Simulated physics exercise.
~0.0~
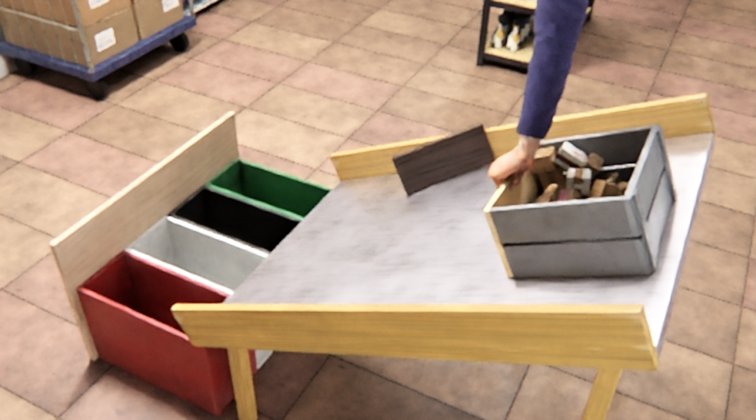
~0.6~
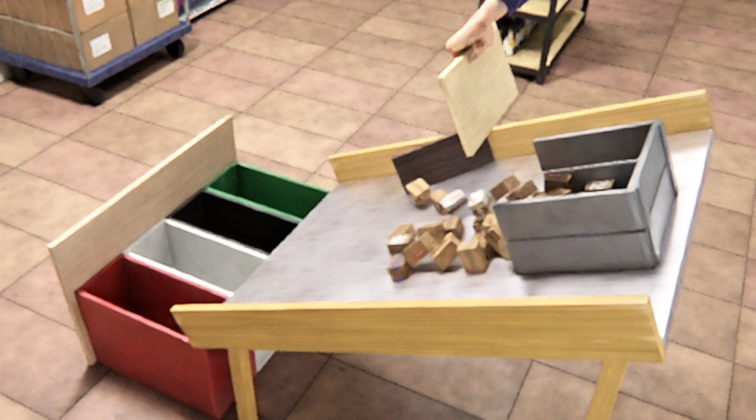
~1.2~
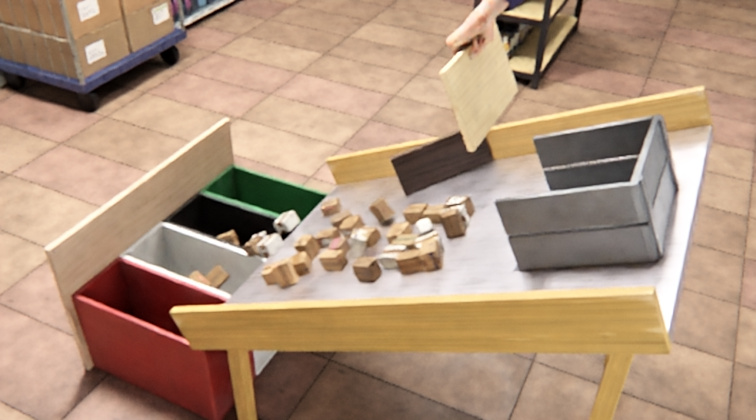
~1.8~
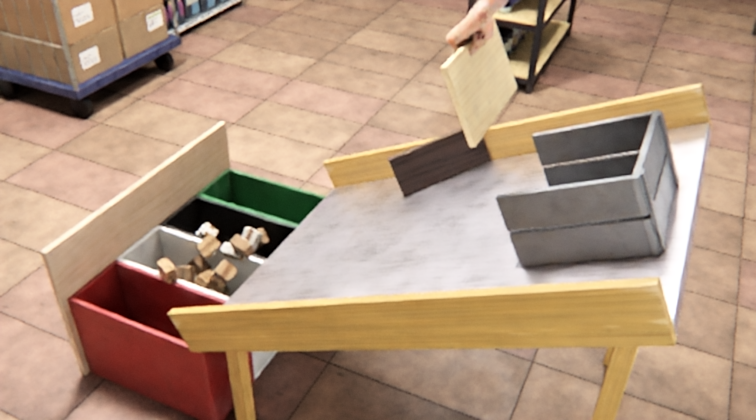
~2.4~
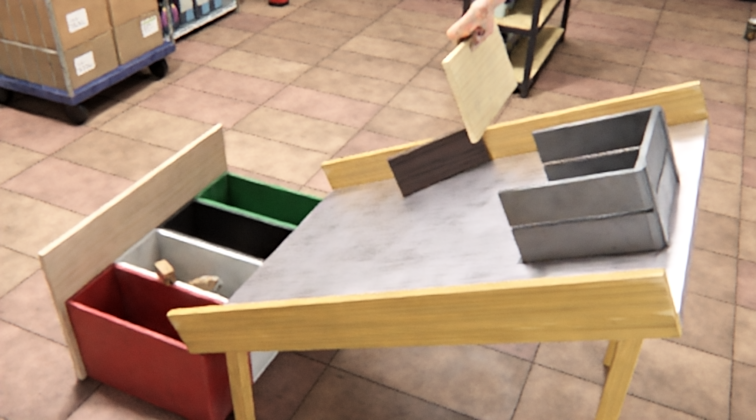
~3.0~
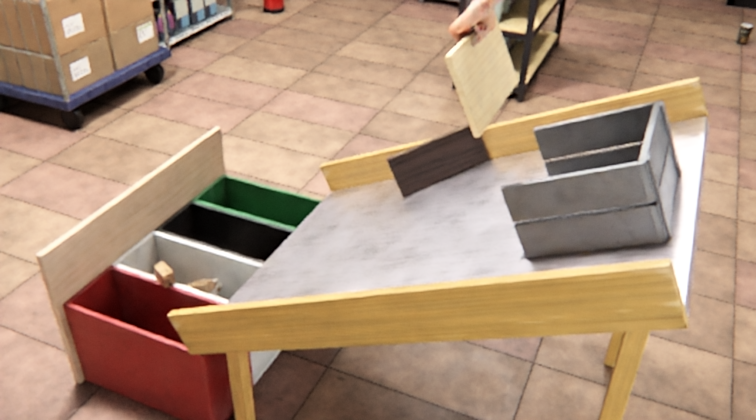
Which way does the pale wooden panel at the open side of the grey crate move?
The panel moves up, lifted by a hand, and is then held clear above the table.
